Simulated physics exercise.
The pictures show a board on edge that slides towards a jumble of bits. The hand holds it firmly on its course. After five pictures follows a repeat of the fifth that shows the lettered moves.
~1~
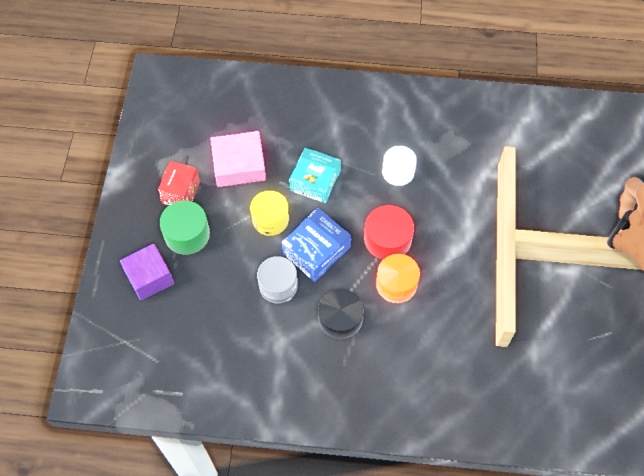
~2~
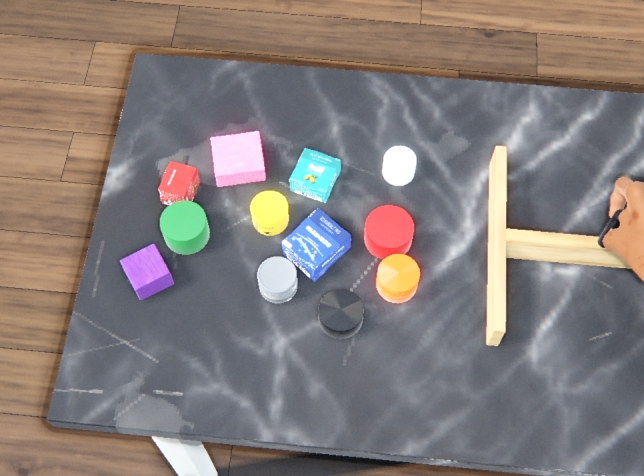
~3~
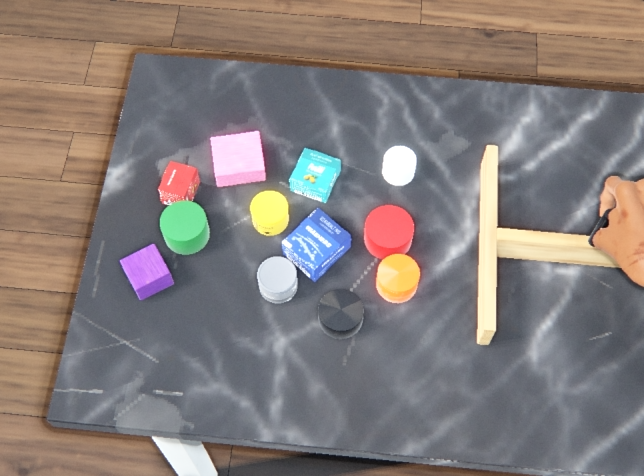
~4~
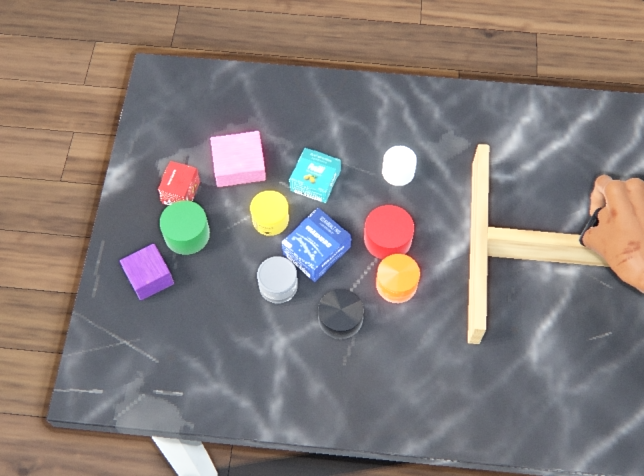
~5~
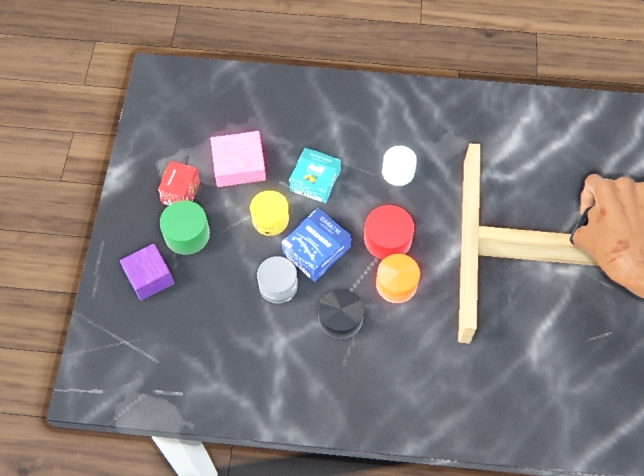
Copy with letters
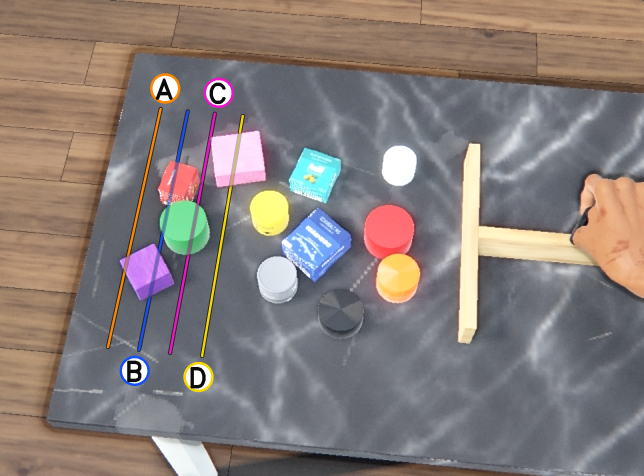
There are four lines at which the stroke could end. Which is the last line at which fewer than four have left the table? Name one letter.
B.
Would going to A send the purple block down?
Yes.
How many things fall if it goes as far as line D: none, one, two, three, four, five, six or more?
The count is none.
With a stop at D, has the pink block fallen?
No.
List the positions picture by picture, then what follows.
White pot (399, 166); turquoise packet (316, 175); black tin (341, 315), in the first picture.
Board (501, 233); green pot (186, 227), in the second picture.
Board (492, 233); blue box (317, 244), in the third picture.
Board (482, 232); purple block (147, 272), in the fourth picture.
Board (473, 231); grey tub (278, 281); orange tin (398, 279); pink block (238, 159), in the fifth picture.
On the marked copy, A at (136, 220); B at (165, 222); C at (194, 225); D at (224, 228).
Following B. Soon after the start, board (360, 221); black tin (323, 313); white pot (345, 160).
Later, board (249, 211); purple block (131, 277); green pot (149, 215).
In the end, board (164, 204); green pot over the edge; purple block over the edge; three fallen.
As for the rest, A drops seven; C is within the limit but short; D is within the limit but short.
